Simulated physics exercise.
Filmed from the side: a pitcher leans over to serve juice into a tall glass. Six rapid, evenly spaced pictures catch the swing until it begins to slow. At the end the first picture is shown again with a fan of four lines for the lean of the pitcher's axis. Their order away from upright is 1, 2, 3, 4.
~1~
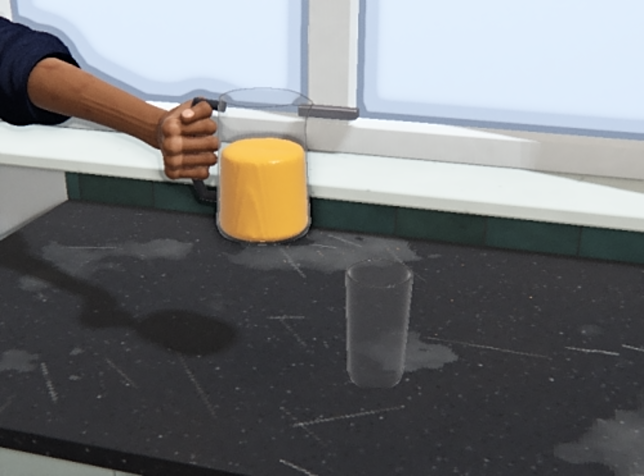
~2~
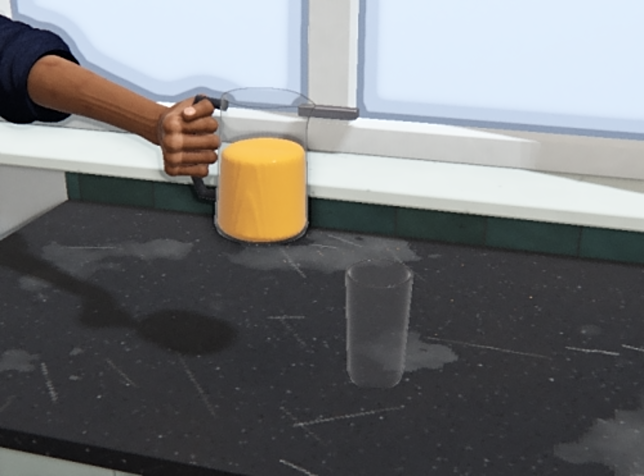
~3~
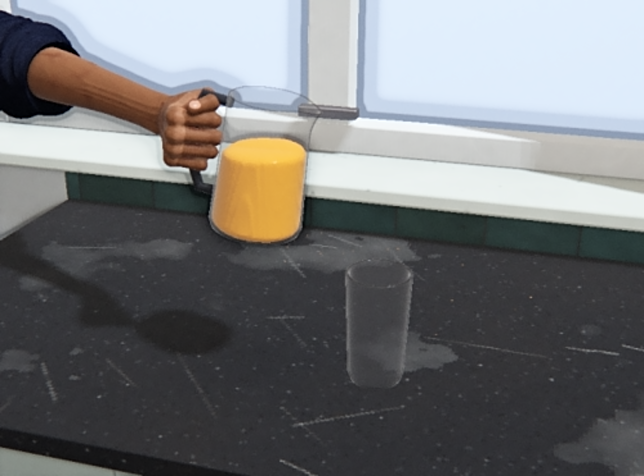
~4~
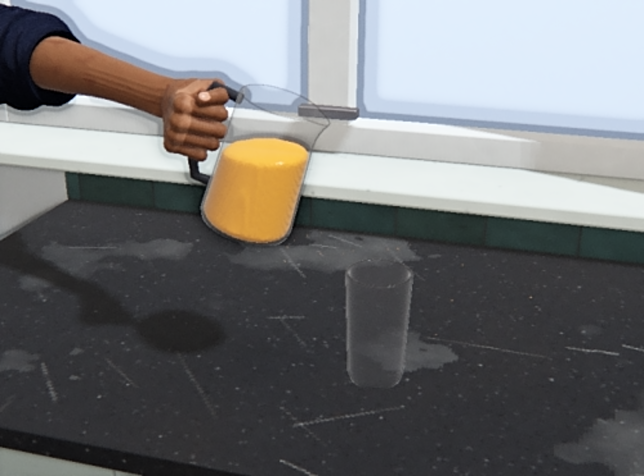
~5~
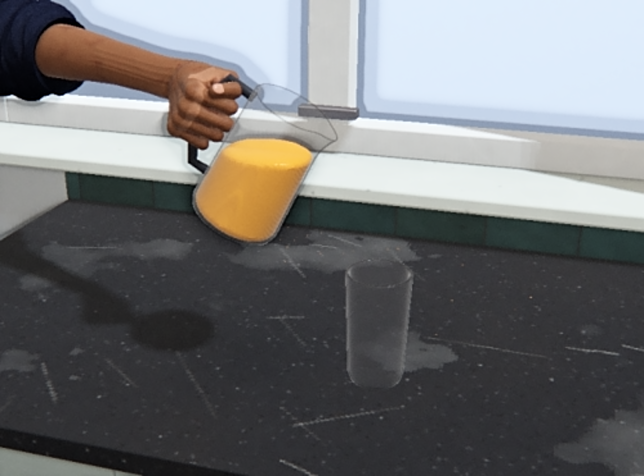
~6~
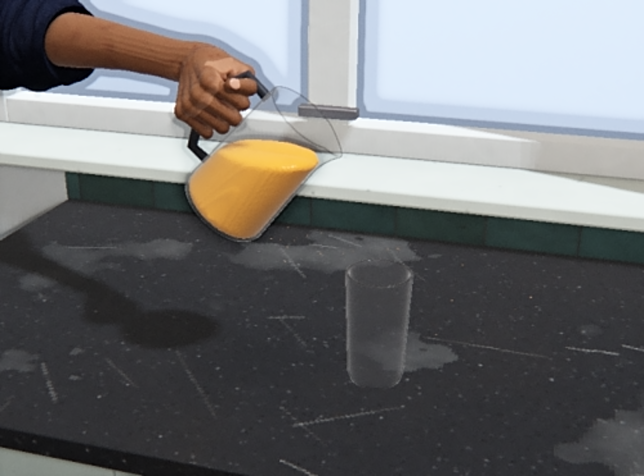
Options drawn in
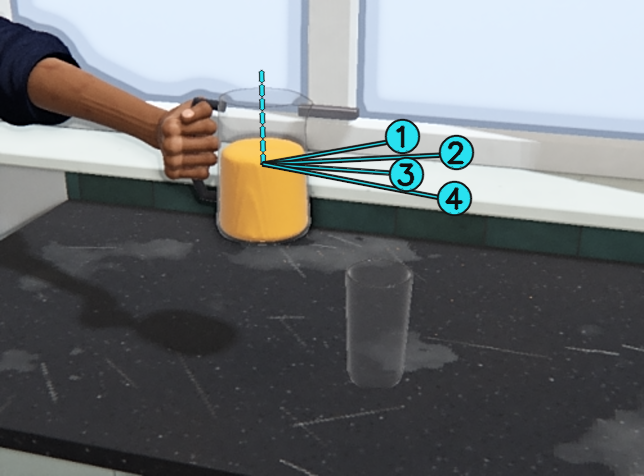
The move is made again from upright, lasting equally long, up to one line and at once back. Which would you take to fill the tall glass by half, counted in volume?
1 works best here.
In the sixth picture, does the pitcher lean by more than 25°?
Yes, it does.
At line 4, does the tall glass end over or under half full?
Over half.
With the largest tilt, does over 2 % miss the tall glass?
Yes.
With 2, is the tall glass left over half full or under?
Over half.
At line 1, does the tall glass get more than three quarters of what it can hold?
No, less.
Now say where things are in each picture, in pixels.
The first frame shows upright, lip at (310, 104); rim of the tall glass round (379, 272); nothing has left yet.
The second frame shows tipped about 2°, lip at (313, 106); nothing has left yet.
The third frame shows tipped about 8°, lip at (319, 112); nothing has left yet.
The fourth frame shows tipped about 17°, lip at (327, 123); nothing has left yet.
The fifth frame shows tipped about 29°, lip at (335, 138); nothing has left yet.
The sixth frame shows tipped about 41°, lip at (340, 155); nothing has left yet.
On the marked copy, 1 at (385, 142); 2 at (439, 155); 3 at (389, 172); 4 at (437, 197).
If 1 is chosen, the tall glass ends with about 54 % of what it can hold.
If 2 is chosen, the tall glass ends with about 75 % of what it can hold.
If 3 is chosen, the tall glass ends with about 90 % of what it can hold; 7 % of the juice is spilt.
If 4 is chosen, the tall glass ends with about 94 % of what it can hold; 17 % of the juice is spilt.
